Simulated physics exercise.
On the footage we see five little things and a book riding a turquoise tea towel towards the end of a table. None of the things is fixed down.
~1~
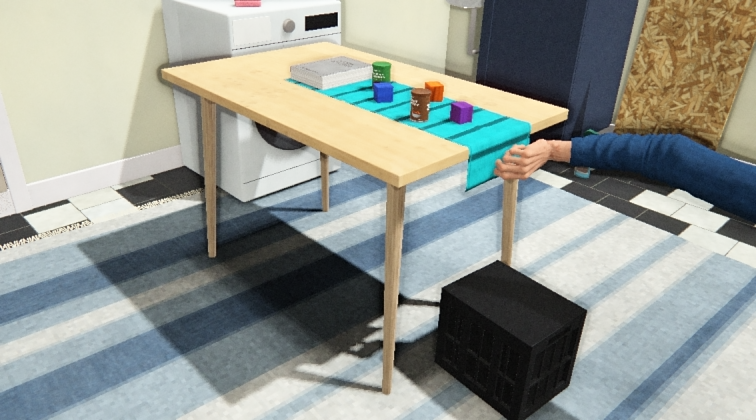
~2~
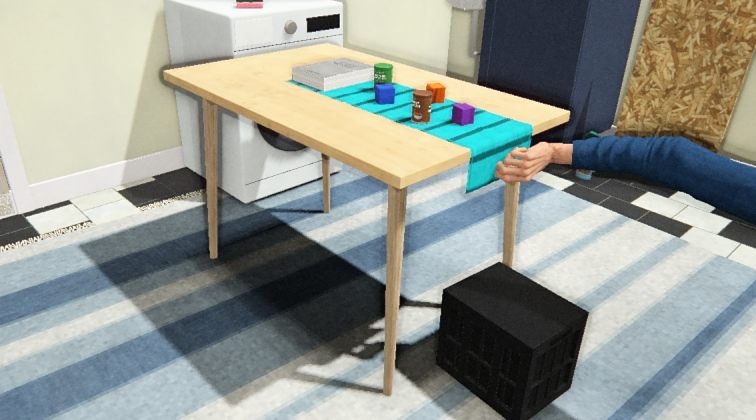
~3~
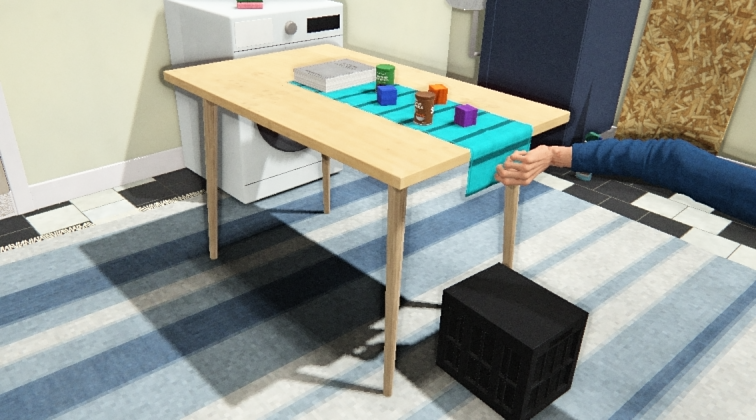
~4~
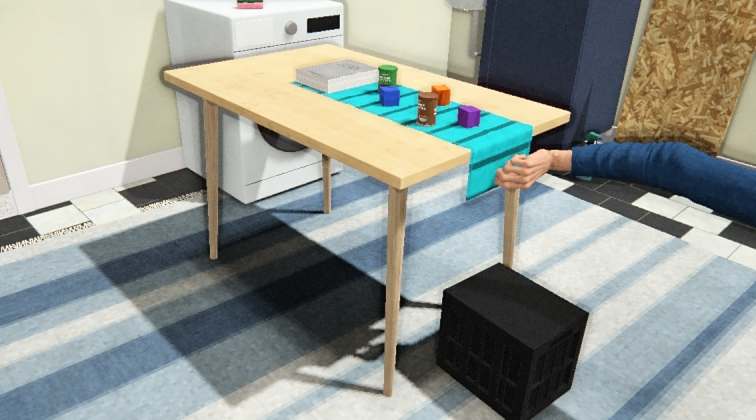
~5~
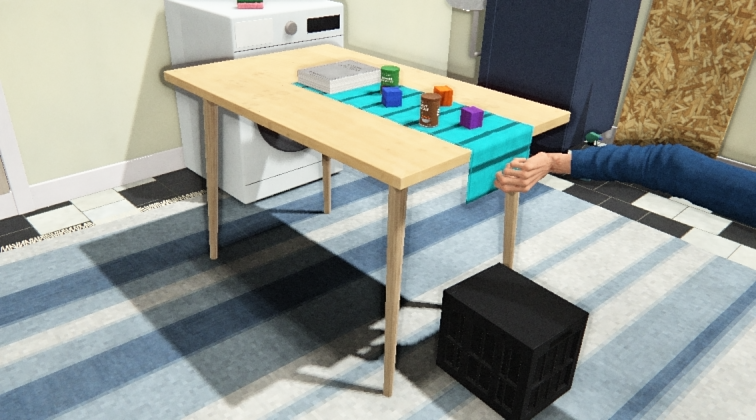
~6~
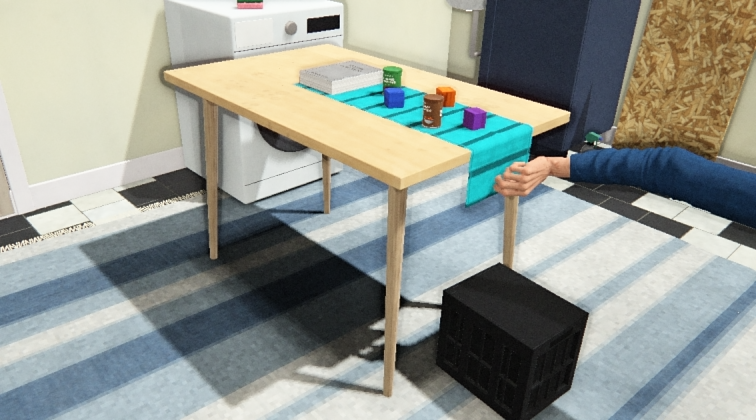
A hand gripped the end of a turquoise cloth and slowly pulled it down over the table's edge, drawing the book, coloured cubes and small cans on it slightly to the right.
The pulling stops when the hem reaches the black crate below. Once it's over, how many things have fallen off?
Three things come off.
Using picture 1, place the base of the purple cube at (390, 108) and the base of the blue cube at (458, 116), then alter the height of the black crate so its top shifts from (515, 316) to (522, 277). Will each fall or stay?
The purple cube stays put, the blue cube is lost.
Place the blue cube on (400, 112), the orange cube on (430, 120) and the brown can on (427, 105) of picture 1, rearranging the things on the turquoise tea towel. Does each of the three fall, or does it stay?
Looking at each one, the blue cube drops away, the orange cube drops away and the brown can drops away.
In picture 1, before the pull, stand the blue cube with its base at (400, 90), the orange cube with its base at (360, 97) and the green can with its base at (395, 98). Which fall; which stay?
The blue cube remains up; the orange cube does not fall; the green can remains up.
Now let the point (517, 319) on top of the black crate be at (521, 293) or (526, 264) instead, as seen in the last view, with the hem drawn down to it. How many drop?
Respectively 2 and 1.
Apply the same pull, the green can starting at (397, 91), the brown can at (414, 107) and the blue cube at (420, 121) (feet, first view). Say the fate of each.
The green can will stay where it is, the brown can will end up off, the blue cube will end up off.
Soon after, hem near (494, 216); all still up.
After that, hem near (490, 257); purple cube and brown can gone.
And then, hem on the crate; purple cube, brown can and orange cube gone.
In the end, hem on the crate; purple cube, brown can and orange cube gone. The table loses three.
